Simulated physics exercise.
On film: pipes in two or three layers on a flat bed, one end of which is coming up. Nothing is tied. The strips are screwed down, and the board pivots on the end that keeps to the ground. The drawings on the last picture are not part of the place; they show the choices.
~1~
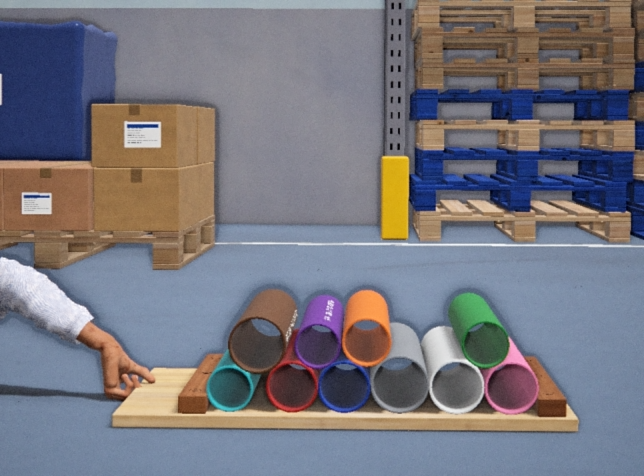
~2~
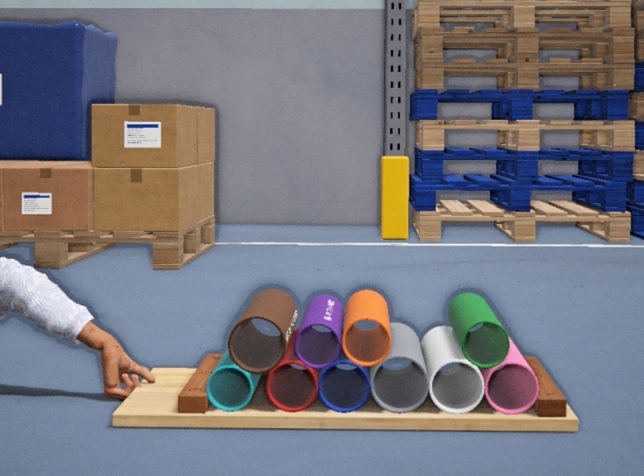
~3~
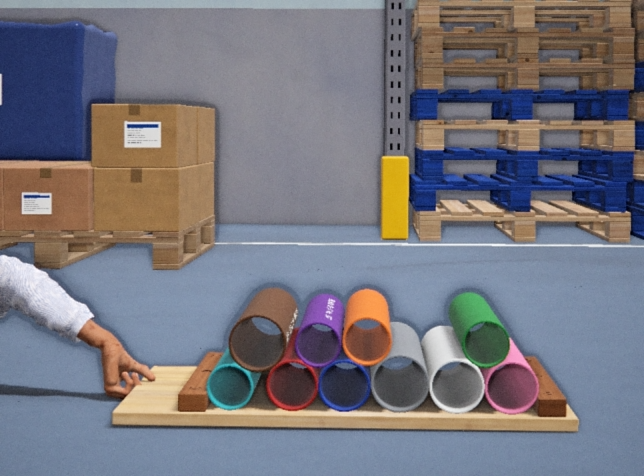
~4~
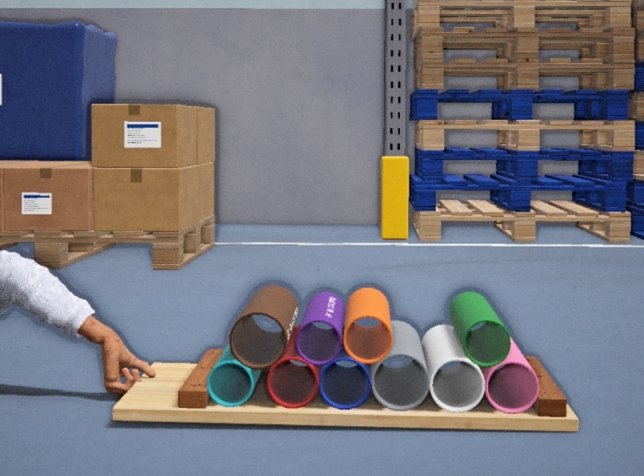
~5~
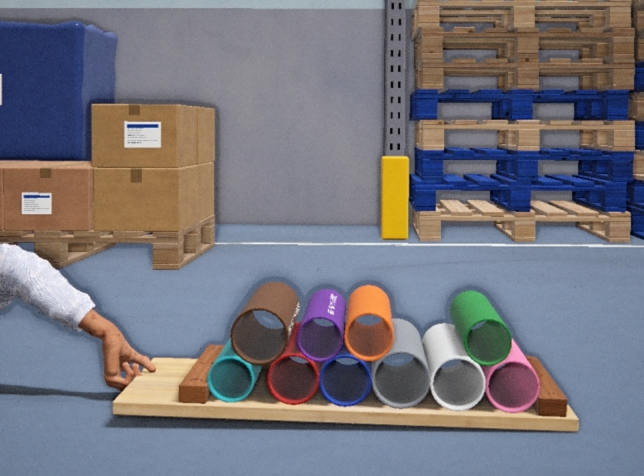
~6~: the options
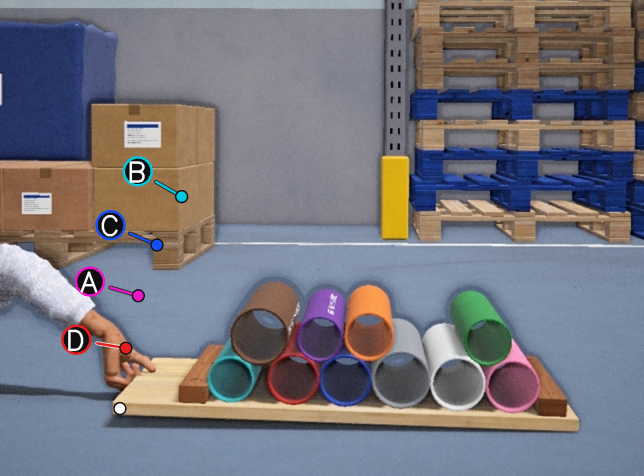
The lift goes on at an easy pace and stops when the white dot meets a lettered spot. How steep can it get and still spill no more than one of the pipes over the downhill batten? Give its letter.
No higher than B.
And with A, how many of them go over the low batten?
With A, none.
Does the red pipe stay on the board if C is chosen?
Yes.
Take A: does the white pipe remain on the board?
Yes.
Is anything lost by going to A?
No.
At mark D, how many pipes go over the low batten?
At D the number is none.
On the marked copy, A at (139, 296); B at (182, 197); C at (157, 245); D at (126, 348); the white dot at (120, 409).
Taking B. A third of the way, board at 17°.
Two thirds of the way, board at 30°.
When it is over, board at 30°, none over the low batten.
As for the rest, A none over the low batten; C none over the low batten; D none over the low batten.
